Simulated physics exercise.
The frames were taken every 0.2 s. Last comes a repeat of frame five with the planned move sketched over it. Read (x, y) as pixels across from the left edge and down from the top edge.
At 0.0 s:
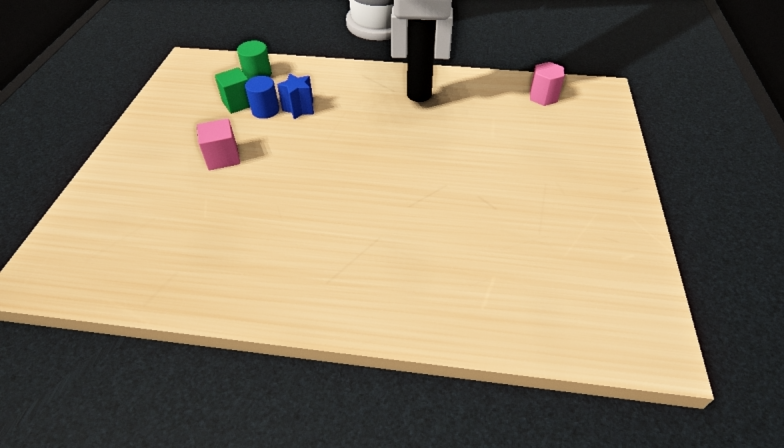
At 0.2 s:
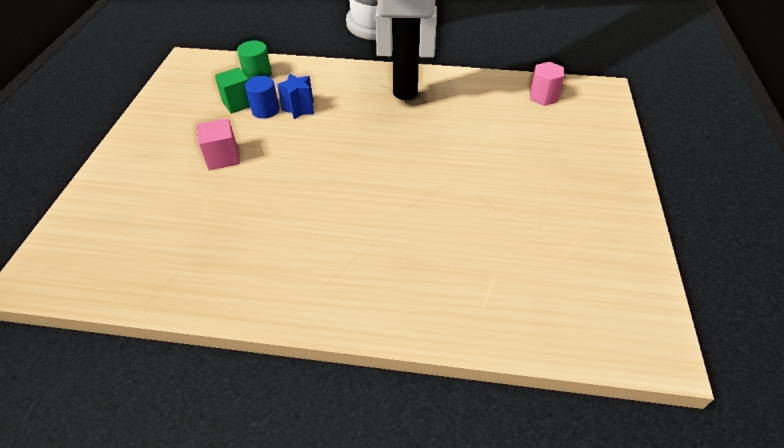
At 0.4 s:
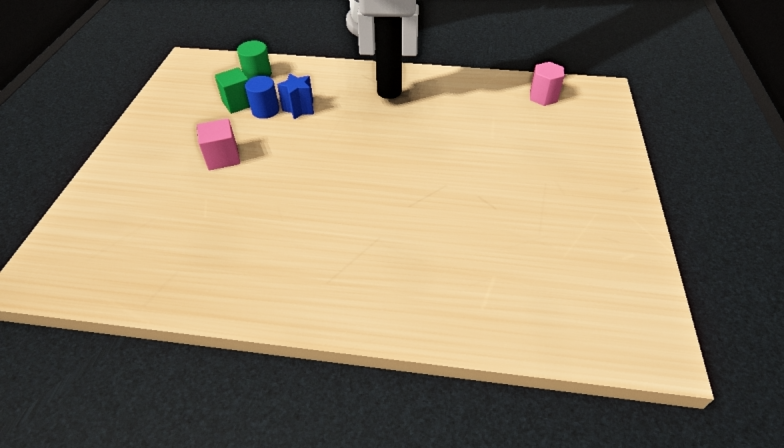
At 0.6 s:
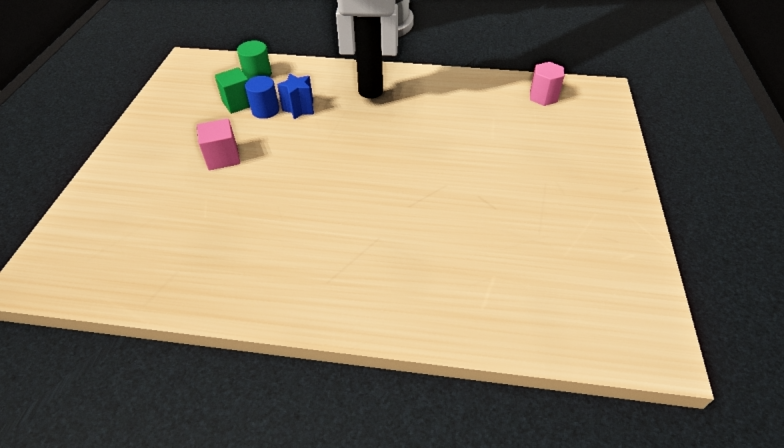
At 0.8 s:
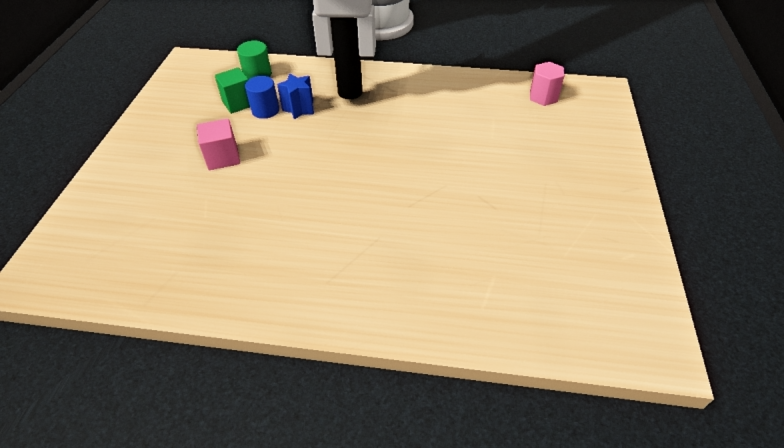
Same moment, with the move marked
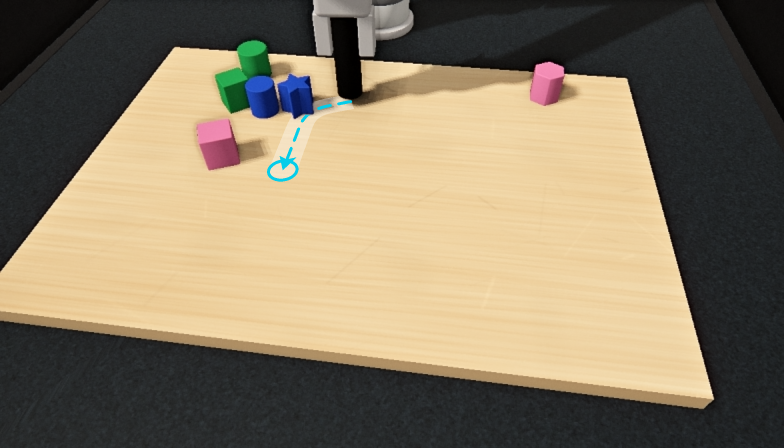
A black peg on a grey-and-white robot arm slides steadily leftward along the far edge of a pale wooden board, seen from above at an angle on a dark surface. Two green blocks, a blue cylinder and a blue star cluster at the upper left above a pink cube, with another pink block at the upper right. The peg nears the blue star while every block and the view stay still.
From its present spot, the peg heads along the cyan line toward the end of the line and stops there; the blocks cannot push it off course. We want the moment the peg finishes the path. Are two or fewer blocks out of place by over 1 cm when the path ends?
In short: Yes.
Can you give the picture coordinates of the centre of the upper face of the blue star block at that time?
It sits at (270, 97).
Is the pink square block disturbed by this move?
It is still where it was.
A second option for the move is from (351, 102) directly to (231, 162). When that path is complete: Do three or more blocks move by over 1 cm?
No, that is not how it ends up.
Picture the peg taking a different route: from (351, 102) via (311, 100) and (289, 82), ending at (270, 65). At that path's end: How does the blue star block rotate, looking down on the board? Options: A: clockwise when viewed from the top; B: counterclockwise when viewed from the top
My answer is option B.
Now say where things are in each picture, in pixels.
The first picture shows peg tip at (419, 95); block tops, pink square block at (214, 130); green square block at (231, 76); blue disc at (259, 83); blue star block at (295, 82).
The second picture shows peg at (405, 93); blocks unchanged.
The third picture shows peg at (389, 92); blocks unchanged.
The fourth picture shows peg at (371, 92); blocks unchanged.
The fifth picture shows peg at (350, 93); pink square block at (214, 130); green square block at (231, 76); blue disc at (259, 83); blue star block at (295, 82).
Path on the board, from (351, 102) over (311, 112) and (295, 139) to (283, 170).
On the path given first. One third of the way, peg at (309, 104); green square block at (229, 76); blue disc at (251, 85); blue star block at (281, 88).
Two thirds of the way, peg at (293, 131); green square block at (229, 76); blue disc at (248, 86); blue star block at (270, 97), turned 30° clockwise.
At the end, peg at (281, 161); pink square block in place; green square block at (229, 76); blue disc at (248, 86); blue star block at (270, 97), turned 30° clockwise.
